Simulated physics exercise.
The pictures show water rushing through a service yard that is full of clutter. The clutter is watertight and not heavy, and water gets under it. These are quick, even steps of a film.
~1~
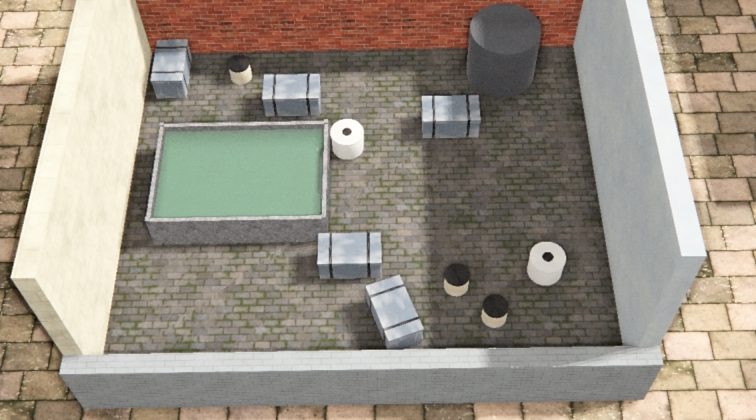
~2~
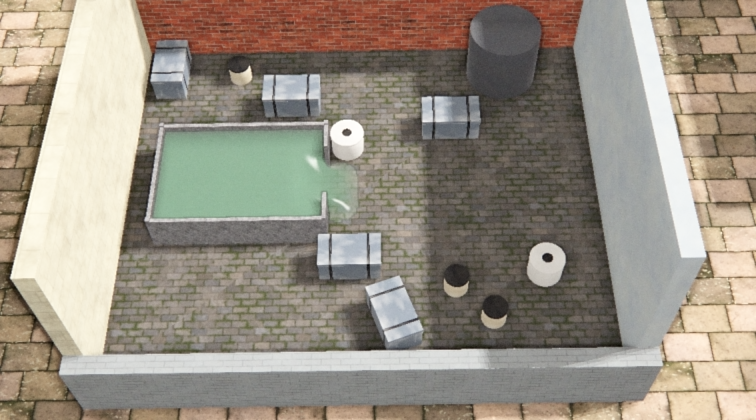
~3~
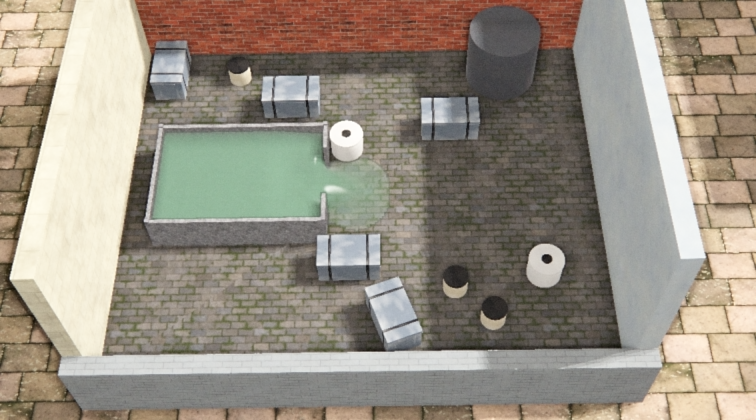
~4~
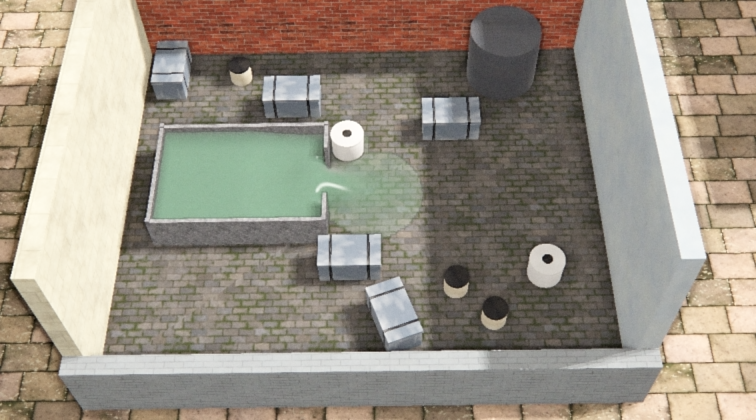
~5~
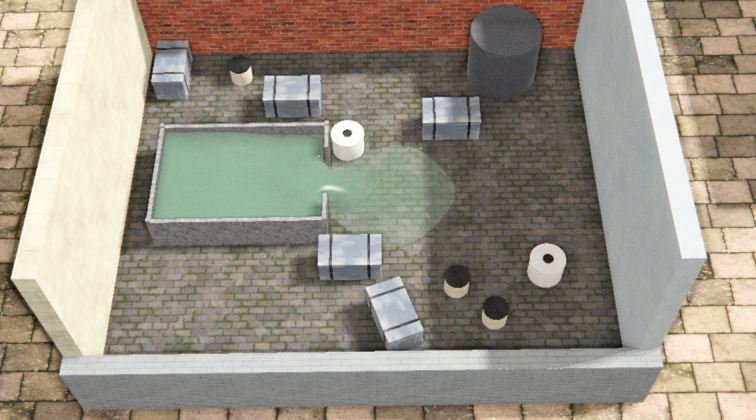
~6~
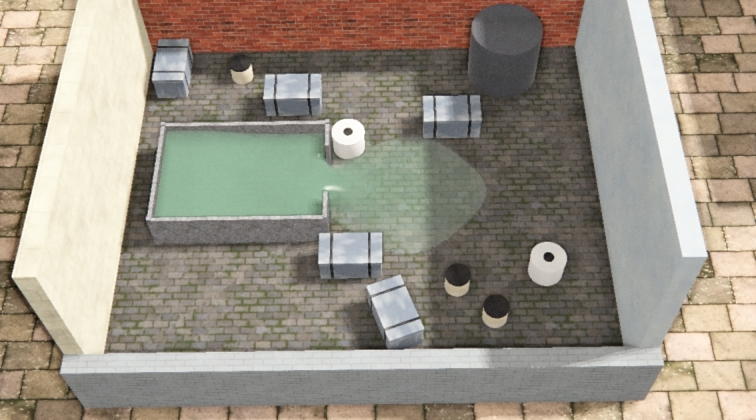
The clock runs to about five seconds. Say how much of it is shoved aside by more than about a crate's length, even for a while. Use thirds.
Share: Not even a third.
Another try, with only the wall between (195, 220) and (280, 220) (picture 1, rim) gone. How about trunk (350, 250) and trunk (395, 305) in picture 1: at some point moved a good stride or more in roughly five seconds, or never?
In that order: Under that, swept aside.
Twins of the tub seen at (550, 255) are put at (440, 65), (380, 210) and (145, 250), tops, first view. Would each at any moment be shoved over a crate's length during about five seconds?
One after the other: Short of that, moved that far, under that.
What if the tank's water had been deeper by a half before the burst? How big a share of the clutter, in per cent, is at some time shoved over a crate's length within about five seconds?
Roughly 50 per cent.
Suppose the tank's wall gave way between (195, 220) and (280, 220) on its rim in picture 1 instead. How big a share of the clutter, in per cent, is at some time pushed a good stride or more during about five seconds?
About 20 per cent.
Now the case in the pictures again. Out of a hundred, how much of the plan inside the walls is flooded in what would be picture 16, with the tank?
Some 50 per cent.
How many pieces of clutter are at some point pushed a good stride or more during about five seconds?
It comes to 0.
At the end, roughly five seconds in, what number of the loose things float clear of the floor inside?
1 of them.
A moment on, 0 of 10 are well off their spots; 0 afloat.
Next, 0 of 10 are well off their spots; 0 afloat.
Later, 0 of 10 are well off their spots; 0 afloat.
In the end, 0 of 10 are well off their spots, and 0 have been at some point; 1 afloat.
